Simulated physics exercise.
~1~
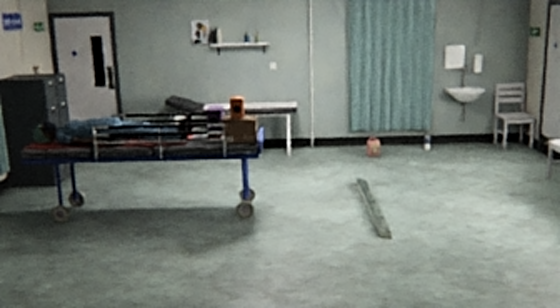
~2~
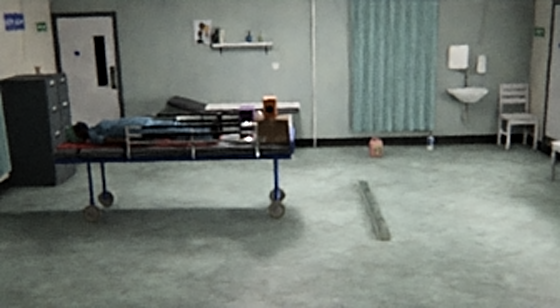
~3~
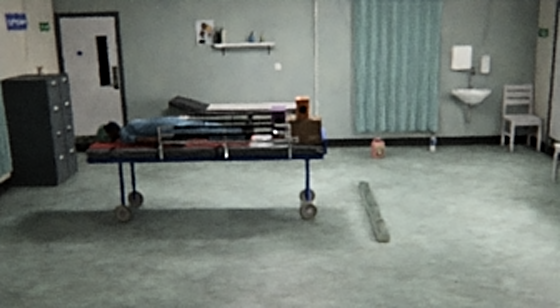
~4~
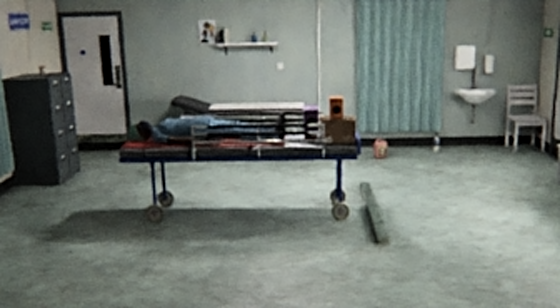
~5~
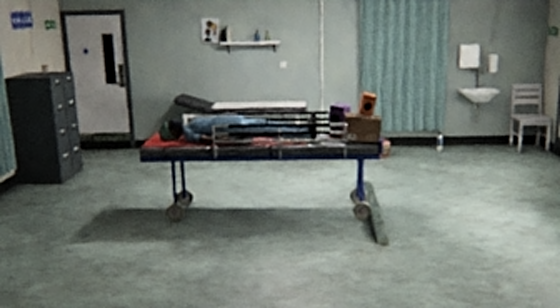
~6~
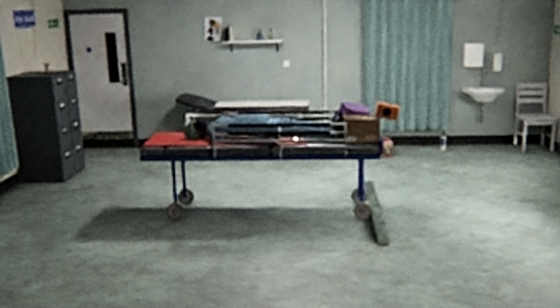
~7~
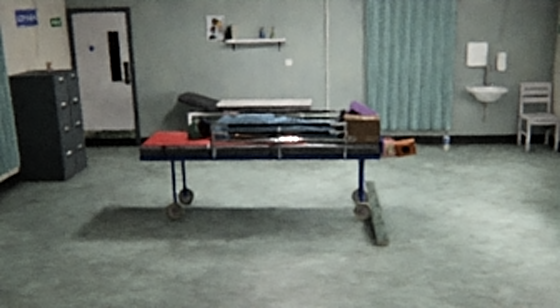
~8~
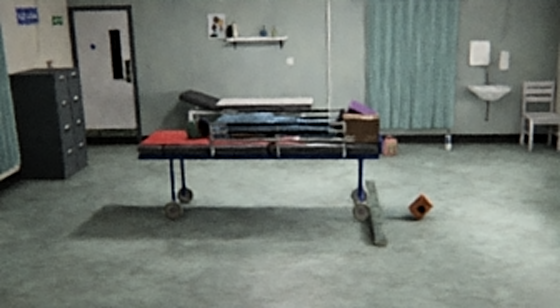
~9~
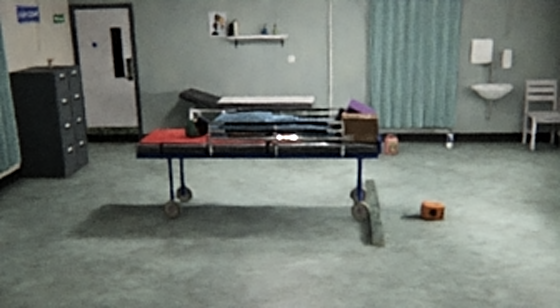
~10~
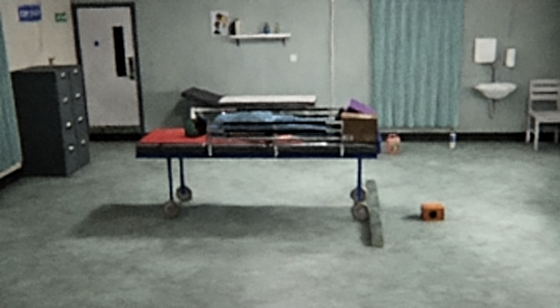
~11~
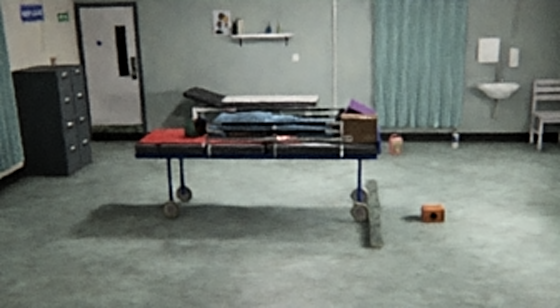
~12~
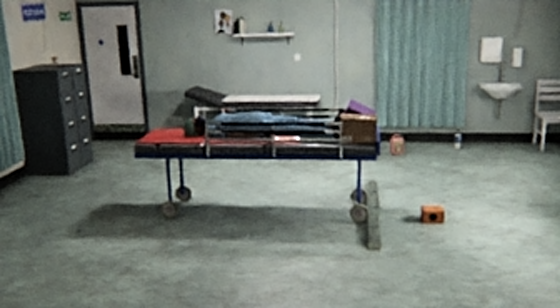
Hospital trolley carrying a strapped figure rolling right, stopping dead at a floor sill, an orange box tumbling off onto the floor.
